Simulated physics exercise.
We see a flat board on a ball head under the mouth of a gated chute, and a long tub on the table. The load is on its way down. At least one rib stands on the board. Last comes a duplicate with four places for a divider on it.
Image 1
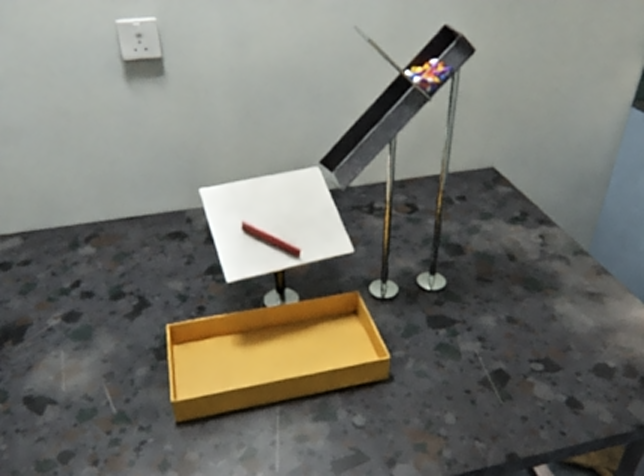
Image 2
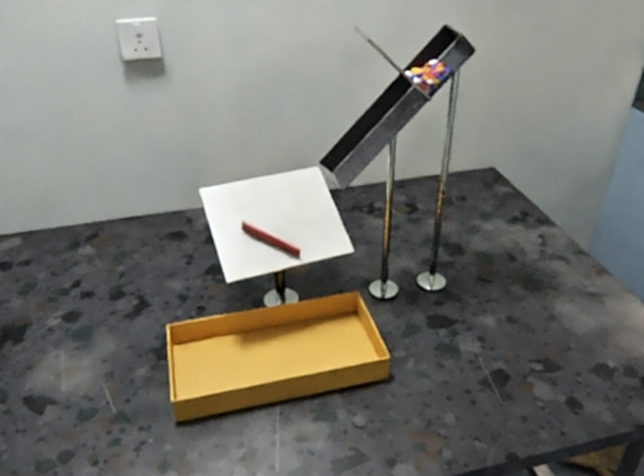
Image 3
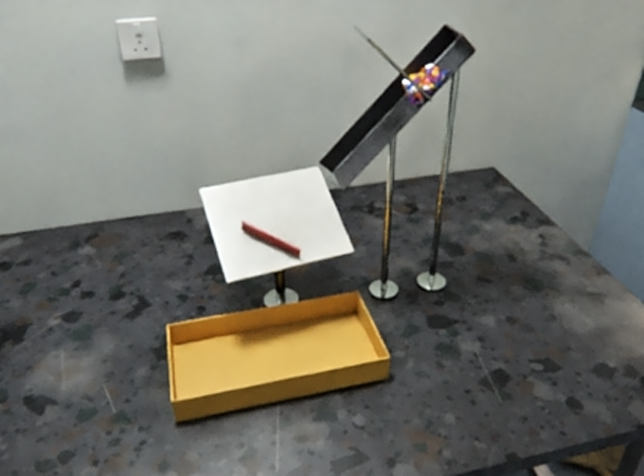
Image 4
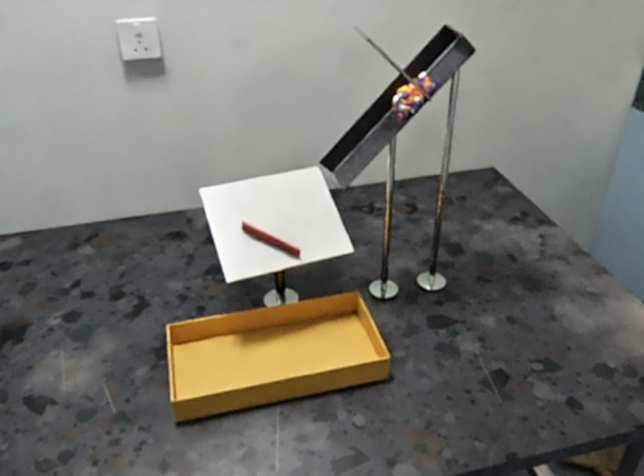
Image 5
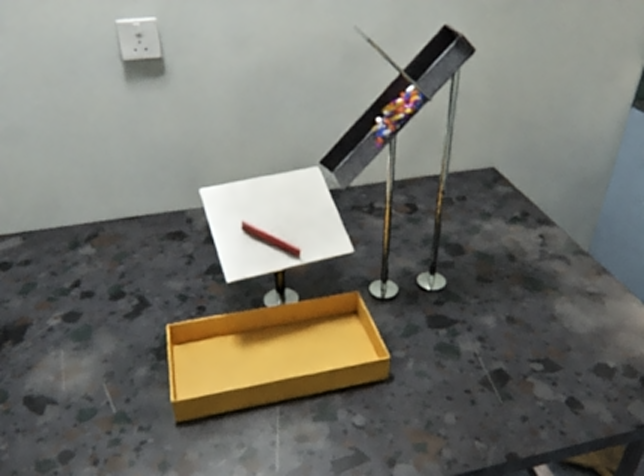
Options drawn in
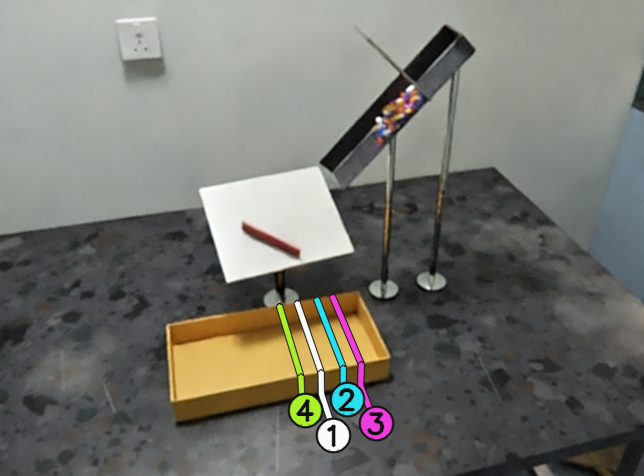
Colourful jelly beans sliding down and to the left in a steep dark chute, behind a tilted white board and yellow tub.
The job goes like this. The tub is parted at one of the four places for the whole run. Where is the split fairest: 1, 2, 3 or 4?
2 is best.
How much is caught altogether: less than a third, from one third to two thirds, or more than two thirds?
From one third to two thirds.
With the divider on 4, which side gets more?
The right side.
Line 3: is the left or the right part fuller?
The left side.
On the marked copy, line 1 crosses the front rim at (320, 371); line 2 crosses the front rim at (343, 366); line 3 crosses the front rim at (361, 363); line 4 crosses the front rim at (300, 375).
Choosing 1, of what is caught, a small part on the left of the divider, most on the right.
Choosing 2, of what is caught, about half on the left of the divider, about half on the right.
Choosing 3, of what is caught, nearly all on the left of the divider, a small part on the right.
Choosing 4, of what is caught, none on the left of the divider, all on the right.
